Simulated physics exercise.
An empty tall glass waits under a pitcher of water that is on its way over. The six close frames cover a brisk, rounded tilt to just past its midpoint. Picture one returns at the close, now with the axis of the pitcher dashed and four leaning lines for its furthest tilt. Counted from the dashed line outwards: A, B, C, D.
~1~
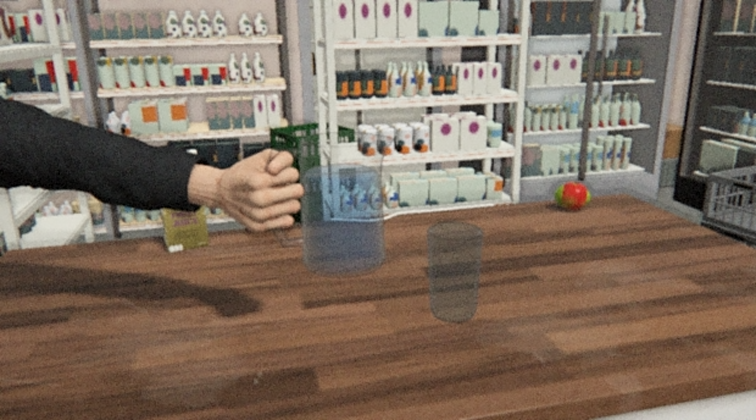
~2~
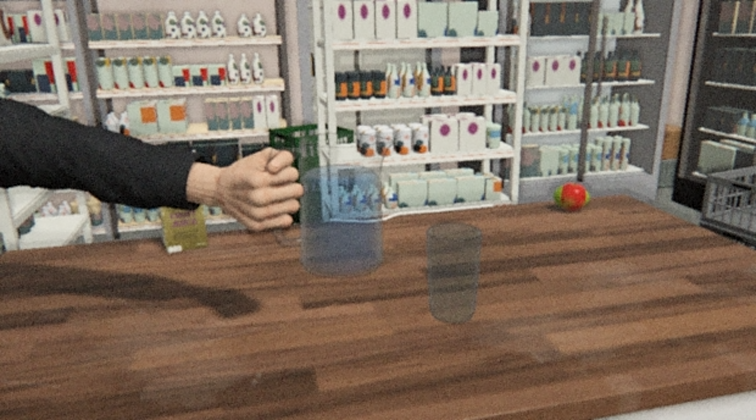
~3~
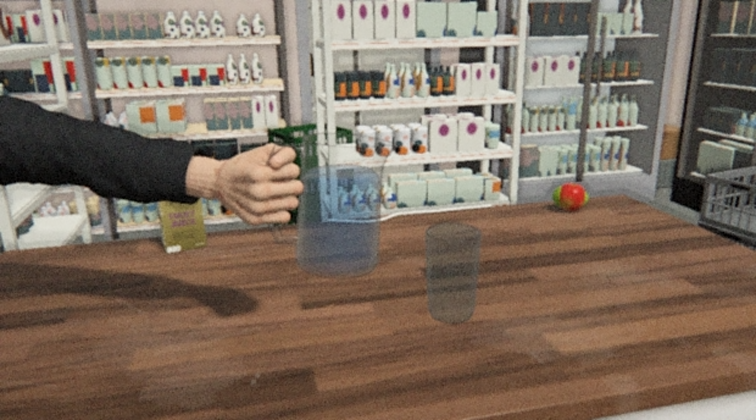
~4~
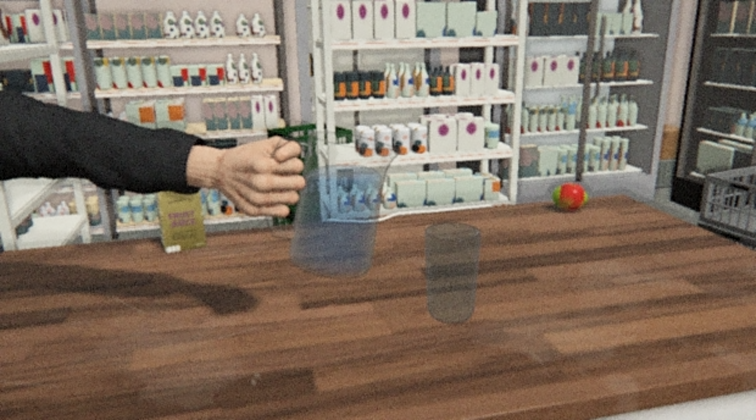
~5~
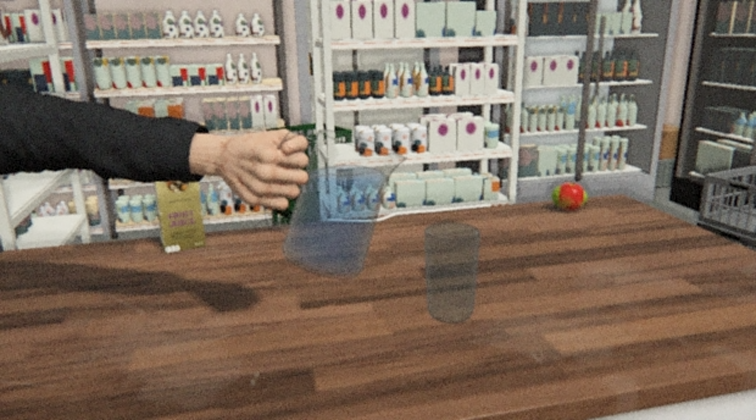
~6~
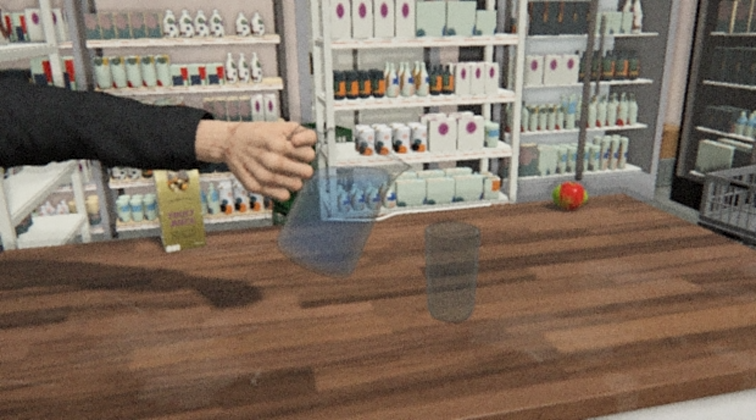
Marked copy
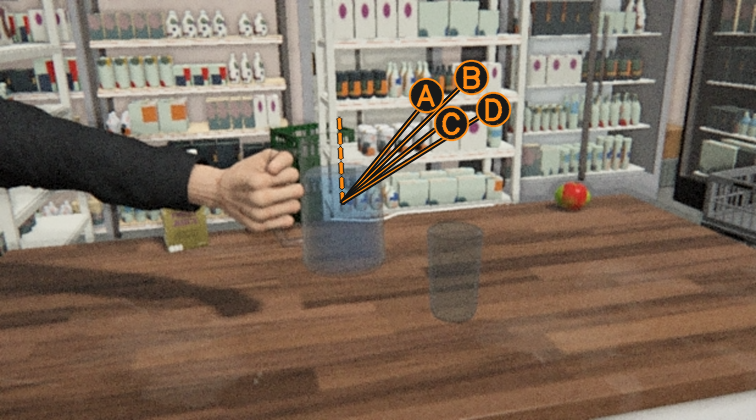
A hand in a dark sleeve held a clear pitcher of bluish water upright above a wooden counter, then gradually tilted it to the right toward an empty tall glass, with no water leaving it.
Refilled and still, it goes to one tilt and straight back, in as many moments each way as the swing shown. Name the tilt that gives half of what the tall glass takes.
I would pick mark D.
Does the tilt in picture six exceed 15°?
Yes.
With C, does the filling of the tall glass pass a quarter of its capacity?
Yes.
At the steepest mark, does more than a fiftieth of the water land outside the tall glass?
No.
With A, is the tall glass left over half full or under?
Under half.
In orange, A at (417, 110); B at (459, 88); C at (434, 129); D at (478, 117).
With A, the tall glass ends with about 8 % of what it can hold.
With B, the tall glass ends with about 18 % of what it can hold.
With C, the tall glass ends with about 32 % of what it can hold.
With D, the tall glass ends with about 51 % of what it can hold.
